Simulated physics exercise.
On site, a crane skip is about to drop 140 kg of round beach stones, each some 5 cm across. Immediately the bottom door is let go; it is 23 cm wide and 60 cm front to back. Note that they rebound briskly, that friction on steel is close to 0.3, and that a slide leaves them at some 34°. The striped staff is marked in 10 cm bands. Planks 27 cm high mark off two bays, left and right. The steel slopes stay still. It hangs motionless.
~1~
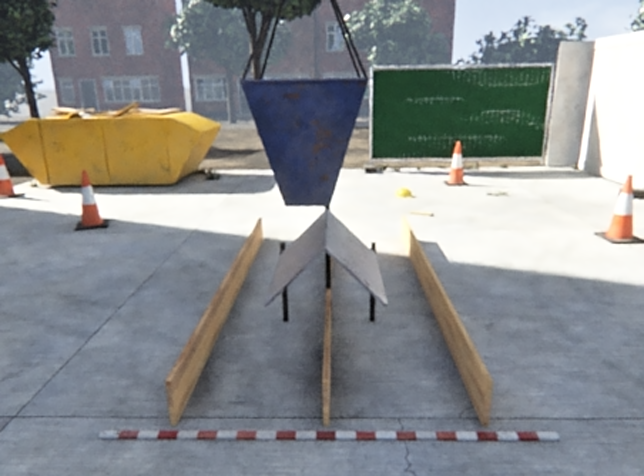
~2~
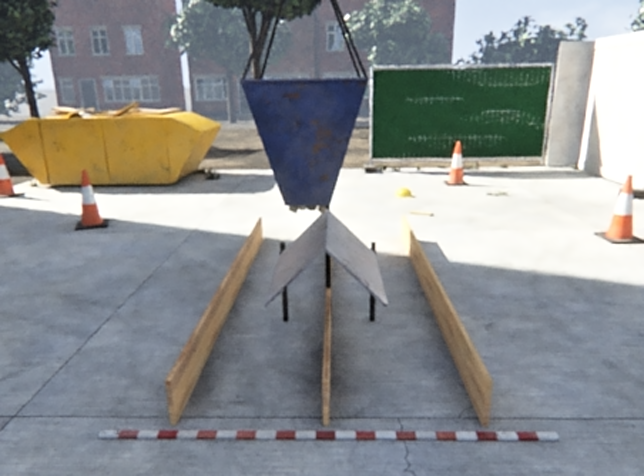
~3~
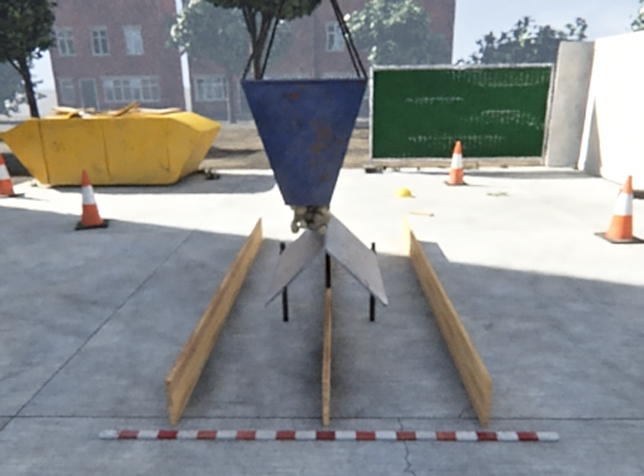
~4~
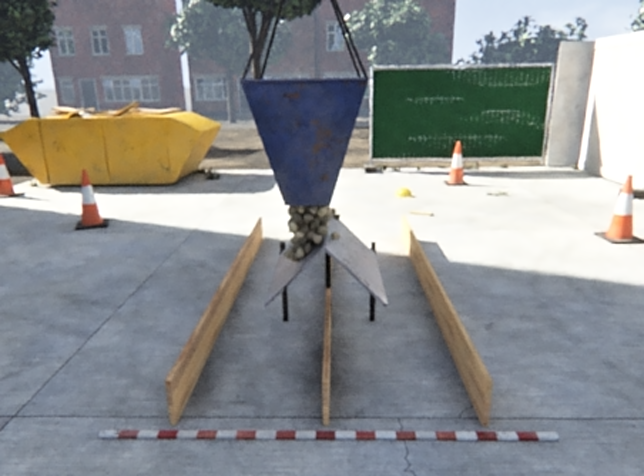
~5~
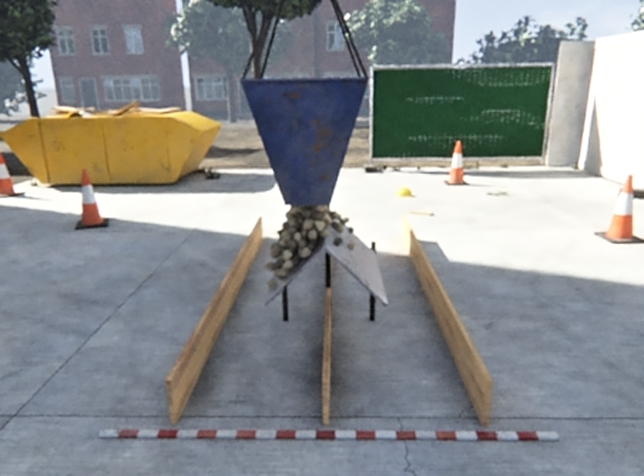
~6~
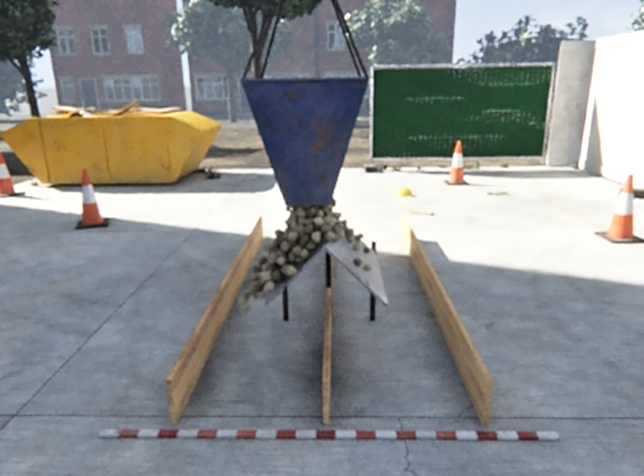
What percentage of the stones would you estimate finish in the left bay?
90 %.
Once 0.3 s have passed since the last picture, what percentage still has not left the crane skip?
I'd say some 0 per cent is still inside.
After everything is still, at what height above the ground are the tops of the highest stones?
They end up some 24 centimetres high.
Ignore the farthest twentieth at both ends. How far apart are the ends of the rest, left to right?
Spread, left to right, approx 150 cm.
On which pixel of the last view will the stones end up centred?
I'd say close to pixel (238, 351).
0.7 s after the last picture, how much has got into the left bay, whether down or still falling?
90 %.
Then, 0.3 s after the last picture, 2 % in the crane skip, 40 % on the steel, 53 % falling or lying in the left bay, 5 % falling or lying in the right bay; the stones farthest right are at (440, 347).
Then, 0.7 s after the last picture, 0 % in the crane skip, 1 % on the steel, 89 % falling or lying in the left bay, 10 % falling or lying in the right bay; the stones farthest right are at (453, 360).
Then, 1.3 s after the last picture, 0 % in the crane skip, 90 % falling or lying in the left bay, 10 % falling or lying in the right bay; the stones farthest right are at (455, 365).
Then, 2.2 s after the last picture, 0 % in the crane skip, 90 % falling or lying in the left bay, 10 % falling or lying in the right bay; the stones farthest right are at (455, 365).
Then, 4.1 s after the last picture, 0 % in the crane skip, 90 % in the left bay, 10 % in the right bay; the stones farthest right are at (455, 365).
